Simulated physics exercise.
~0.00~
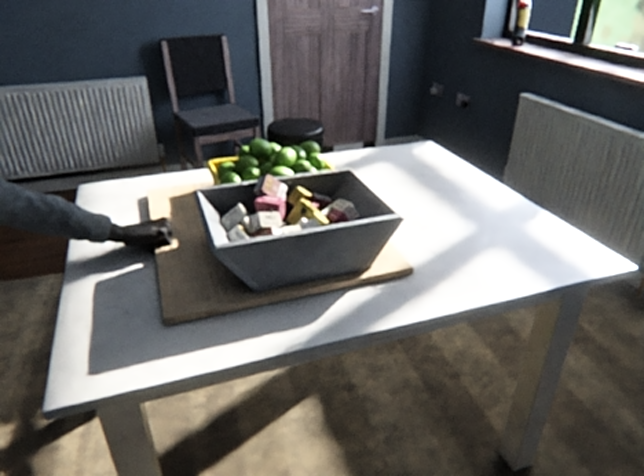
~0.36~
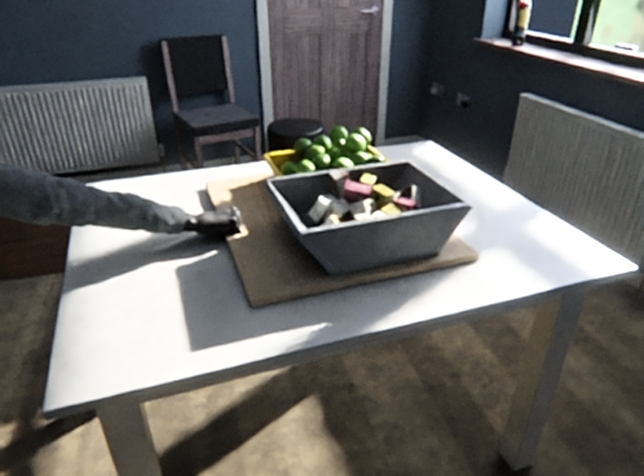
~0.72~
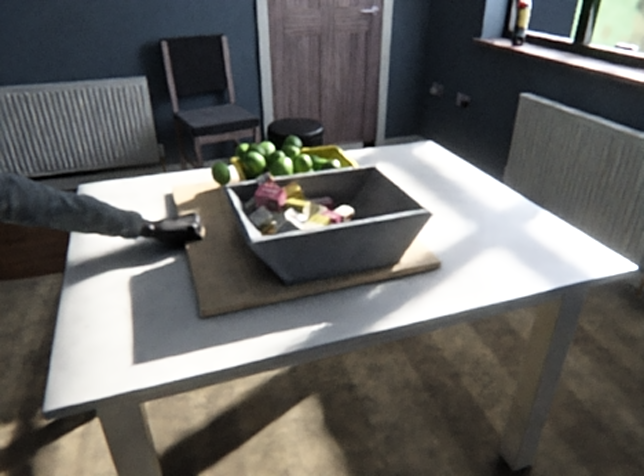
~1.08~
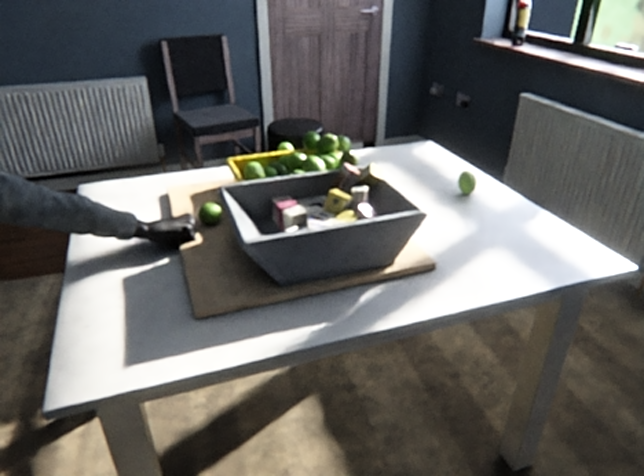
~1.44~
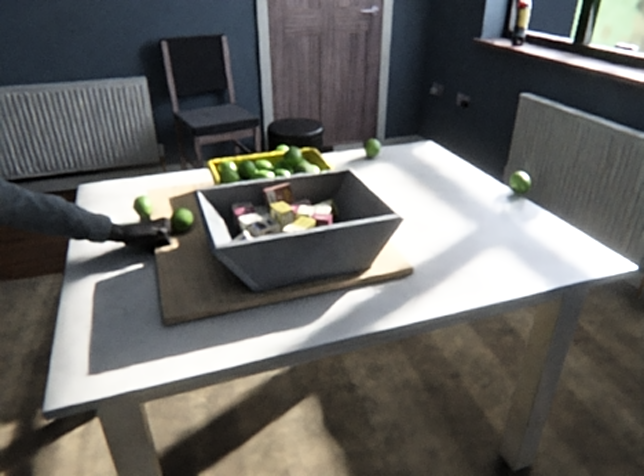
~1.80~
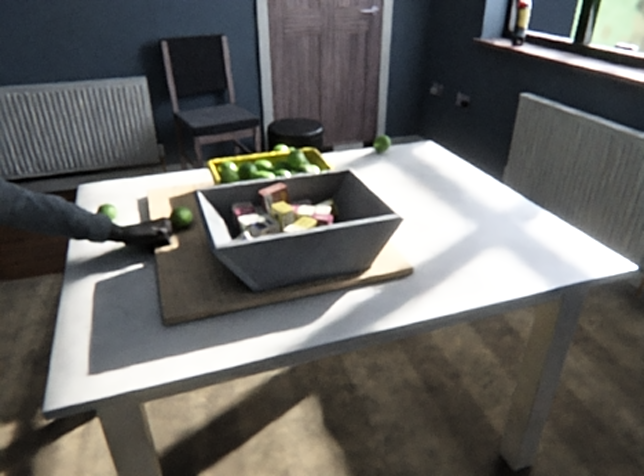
Limes spilling from a yellow crate as a gloved hand shakes a board right and left, the grey crate's small cartons staying in.
